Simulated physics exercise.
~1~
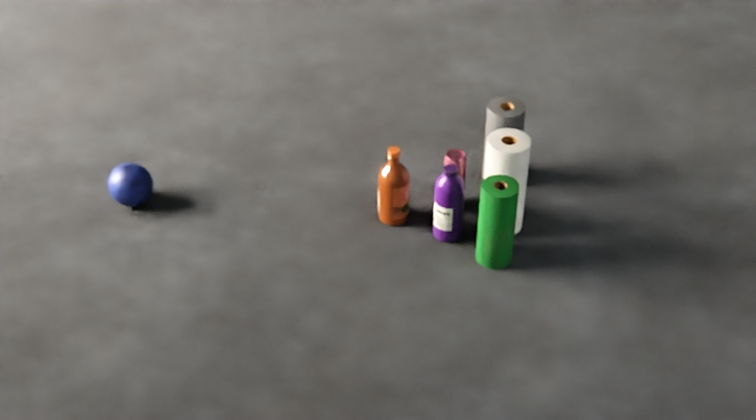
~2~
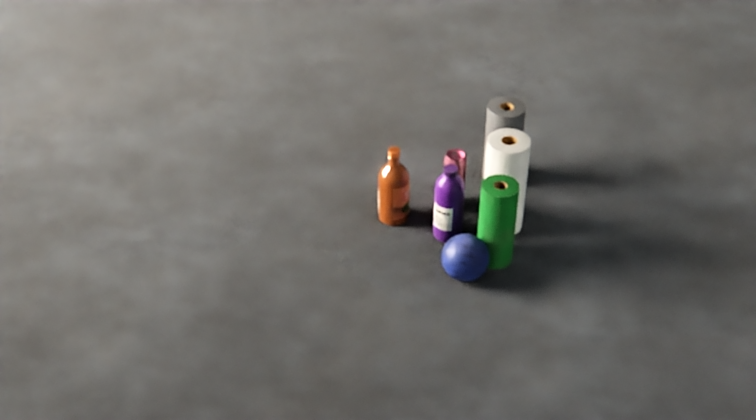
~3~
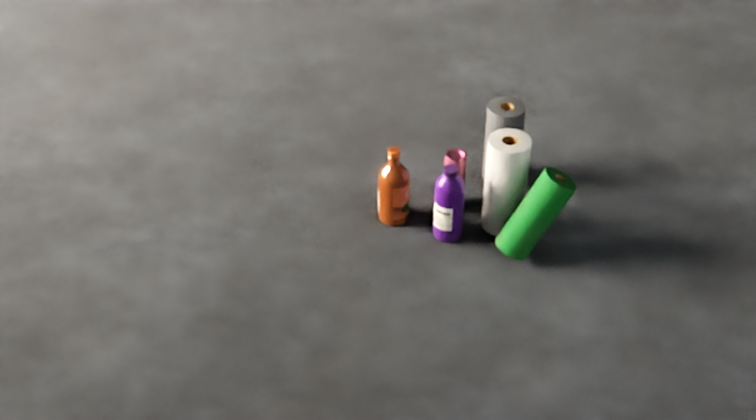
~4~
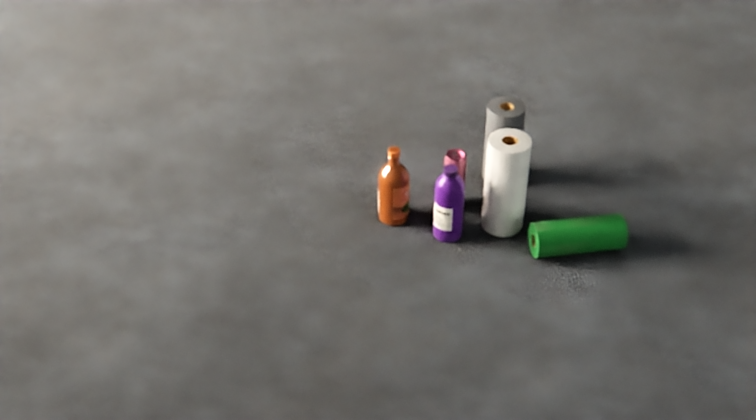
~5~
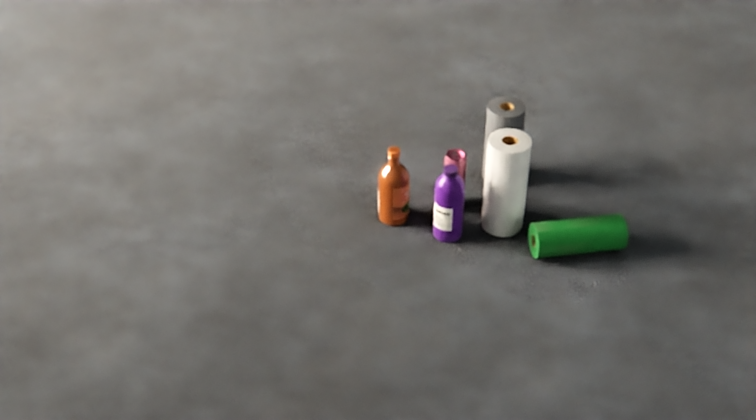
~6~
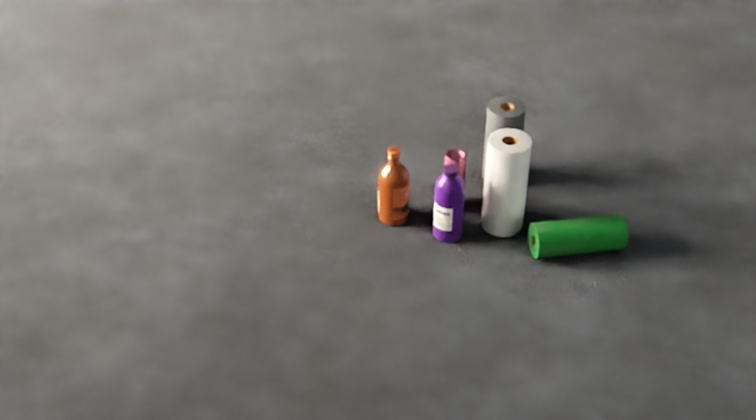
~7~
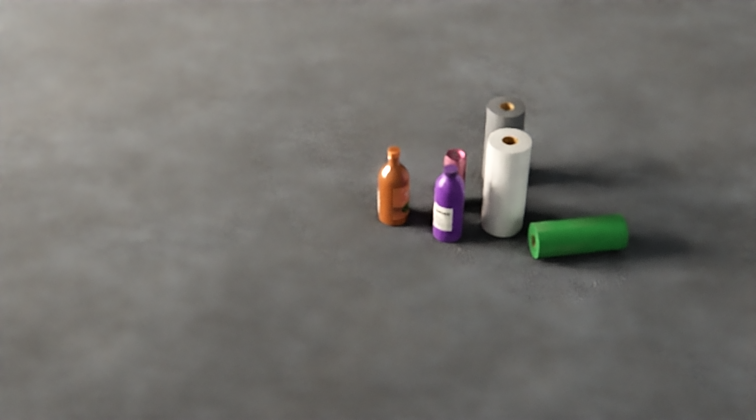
A blue ball sits alone at the left of a grey floor, seen from above at an angle, with a cluster of household things to the right. An orange bottle, a purple bottle and a small pink can stand beside three upright rolls, grey at the back, white in the middle and green in front. The ball rolls right, reaching the foot of the green roll. The green roll leans over to the right, and the ball is no longer in sight. The roll drops onto its side and lies still, while the bottles, can and other two rolls remain standing.
